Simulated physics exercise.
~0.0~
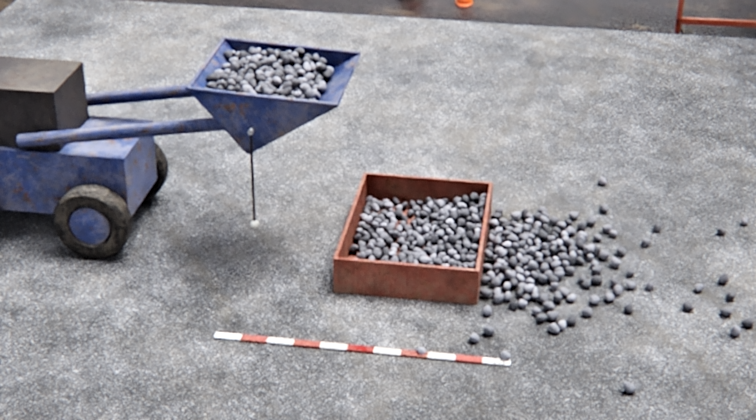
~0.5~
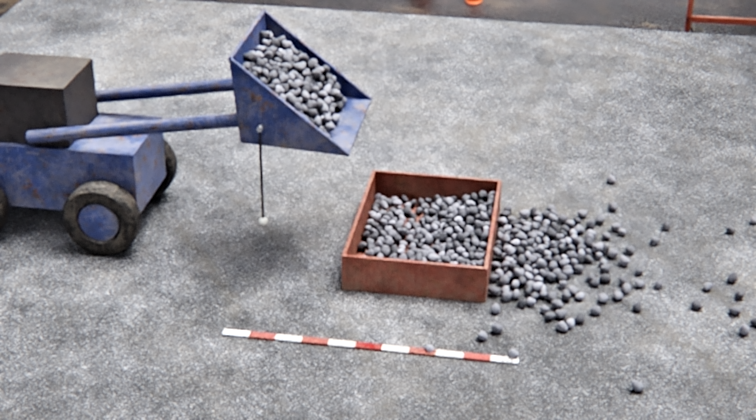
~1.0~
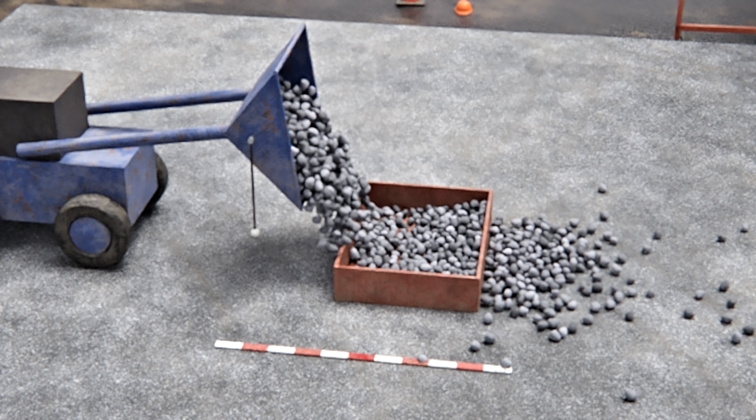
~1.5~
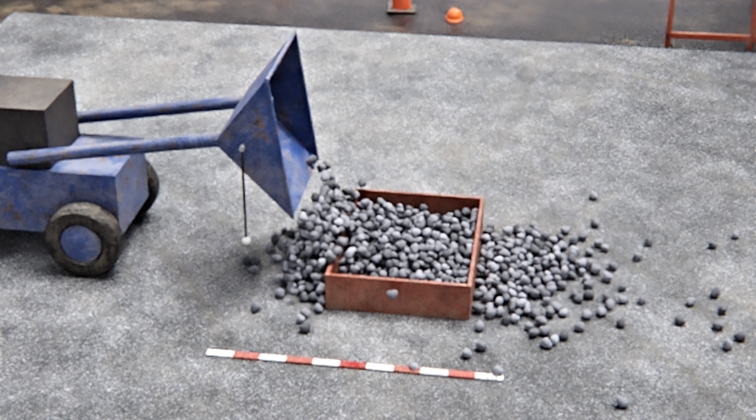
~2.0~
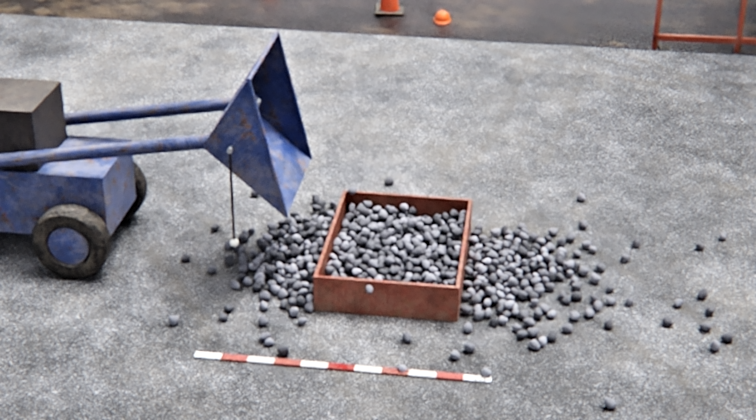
A blue loader tipped its raised bucket of gray stones toward a reddish-brown bin already partly filled, and they poured out, some landing in the bin and many piling up on the ground to its left, until the steeply tilted bucket was empty.
